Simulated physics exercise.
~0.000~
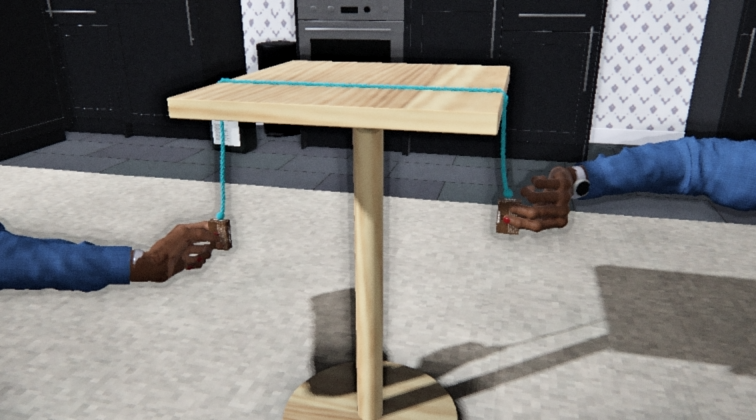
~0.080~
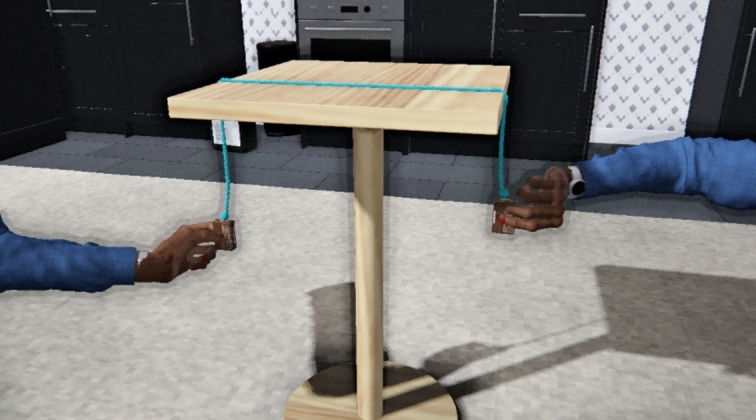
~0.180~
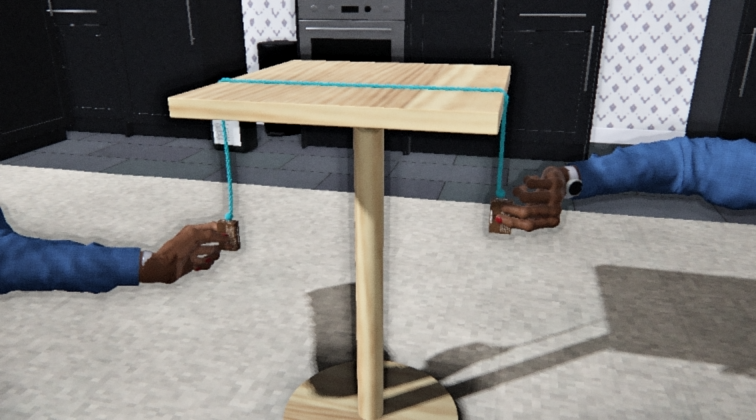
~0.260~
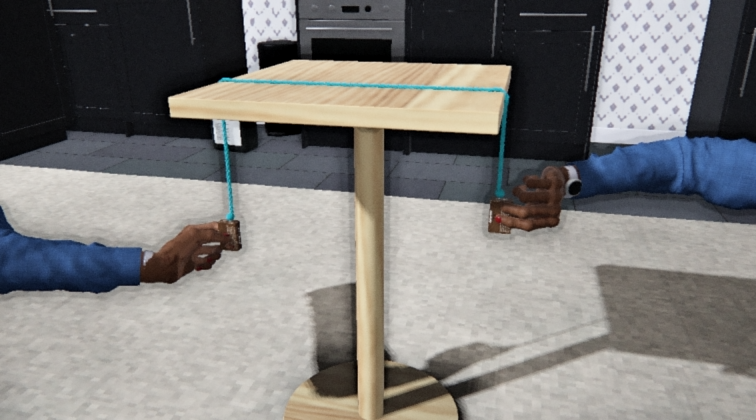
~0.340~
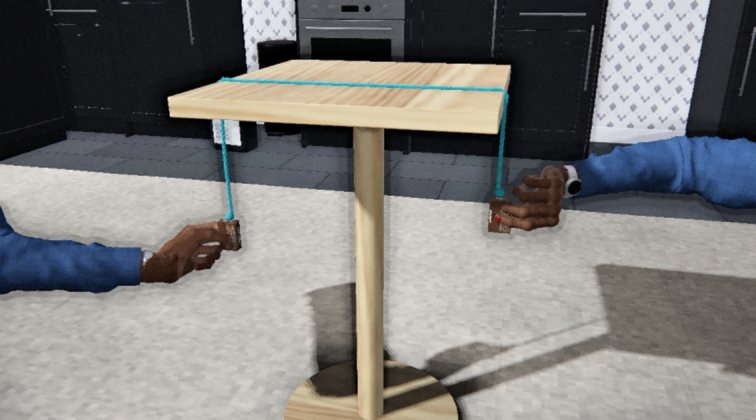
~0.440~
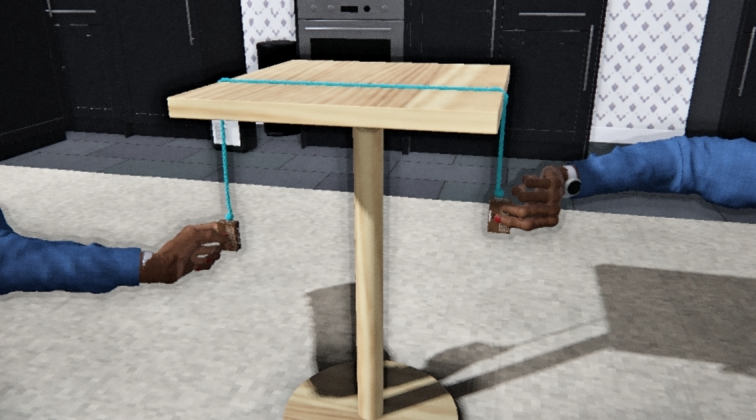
Two hands holding small brown boxes on a blue cord draped over a wooden table, shifting slightly inward, then staying still.
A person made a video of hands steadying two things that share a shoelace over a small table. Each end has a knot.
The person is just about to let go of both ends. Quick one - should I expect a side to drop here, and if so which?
No side drops.
Around 0.68 s, left matchbox where it was near (232, 237); right matchbox where it was near (497, 216).
Around 1.10 s, left matchbox where it was near (237, 238); right matchbox where it was near (495, 216).
Around 1.72 s, left matchbox where it was near (232, 237); right matchbox where it was near (493, 215).
Finally, left matchbox where it was near (233, 237); right matchbox where it was near (499, 216). The shoelace stays as it is.
